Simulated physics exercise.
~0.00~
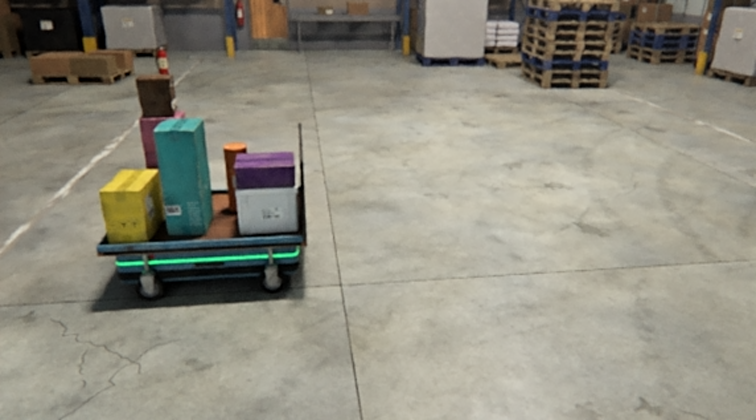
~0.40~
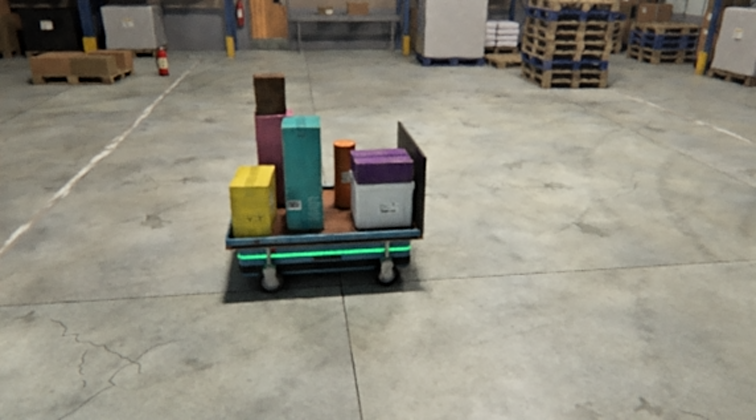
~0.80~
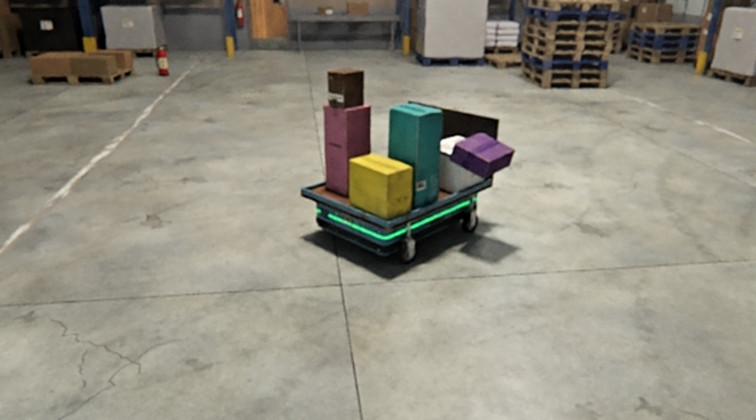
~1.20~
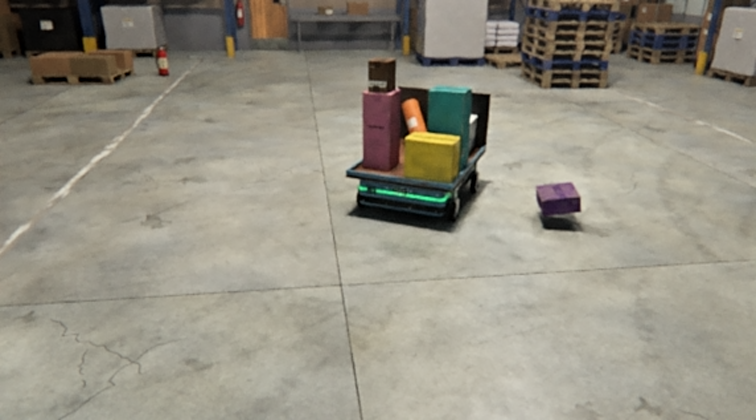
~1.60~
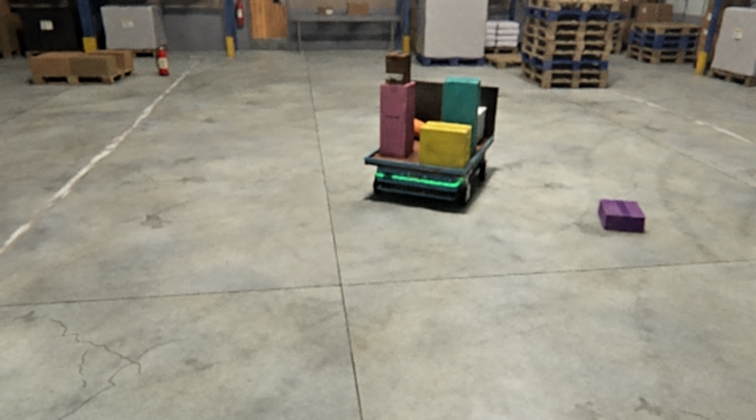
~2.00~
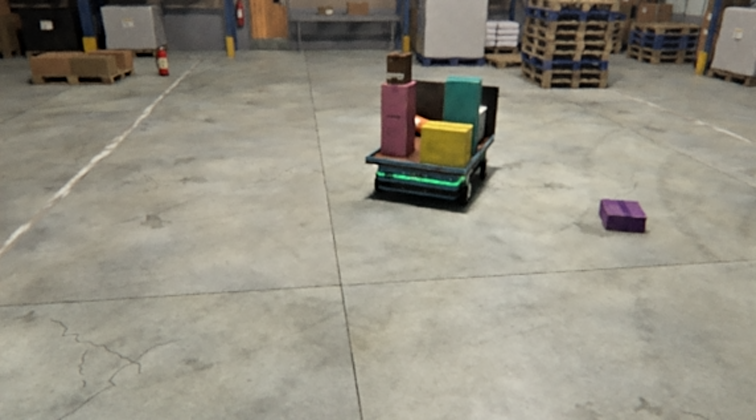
A low robot cart with a glowing green strip carries a yellow box, a tall turquoise box, a brown box on a pink one, an orange canister, and a purple box on a white tote across a warehouse's concrete floor, seen from a fixed, slightly raised view. It rolls right, then curves away toward the back. As it turns, the purple box tips off the right side, tumbles and lands on the floor. The orange canister topples on the deck. The cart stops with the other boxes standing, and the purple box lies still to its right.
